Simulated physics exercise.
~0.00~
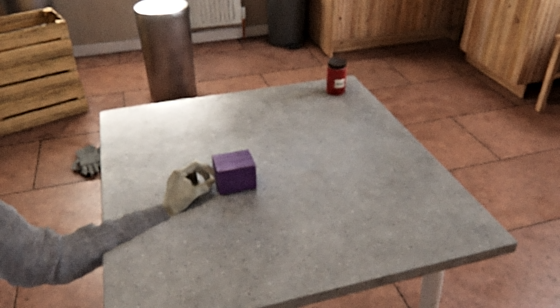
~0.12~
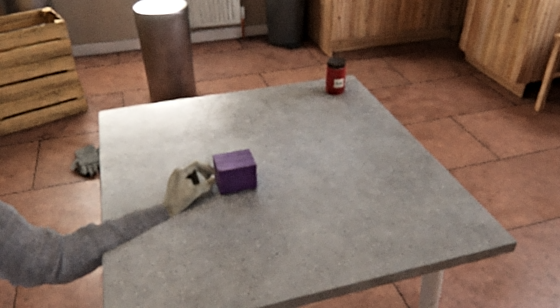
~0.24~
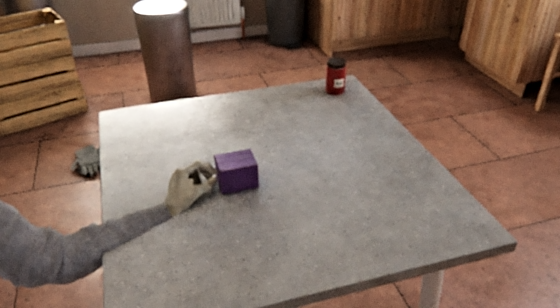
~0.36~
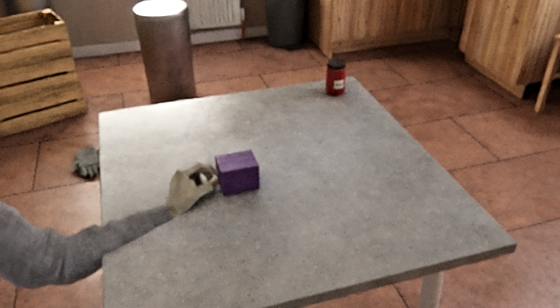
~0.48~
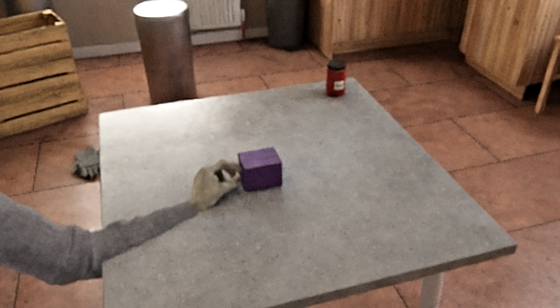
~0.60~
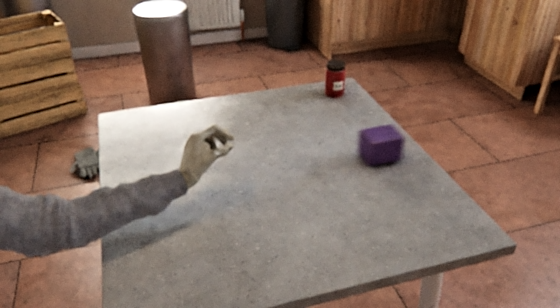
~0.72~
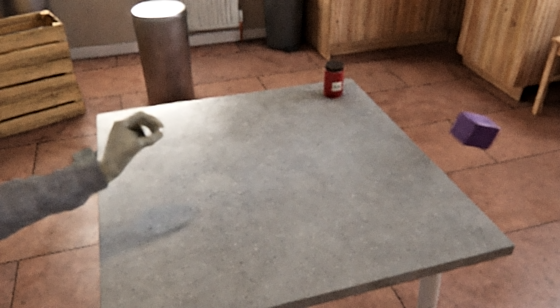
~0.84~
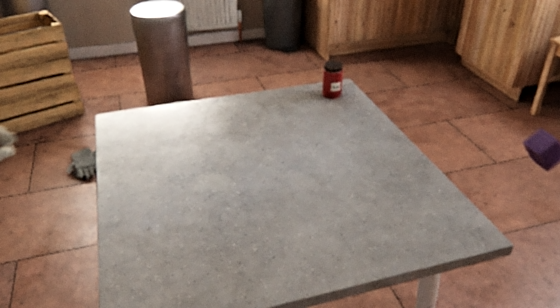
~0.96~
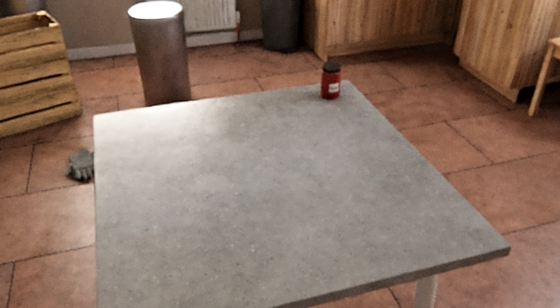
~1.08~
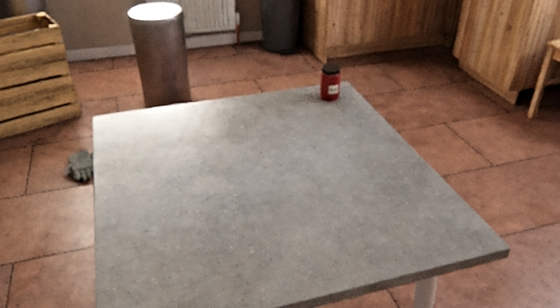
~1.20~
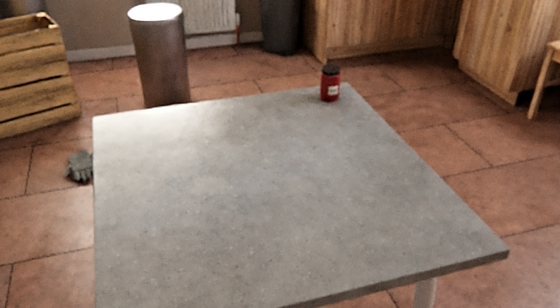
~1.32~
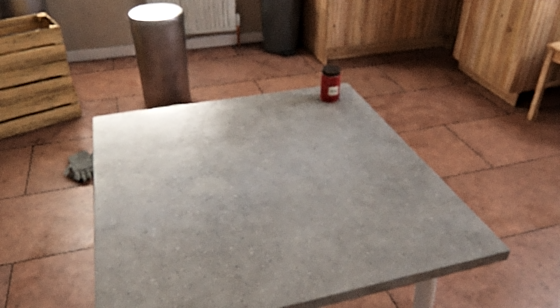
On a grey table in a tiled room, a hand in a grey sleeve pushed a purple block to the right, let go and drew back as the block flew off past the edge and out of view, leaving only the red jar on the table.
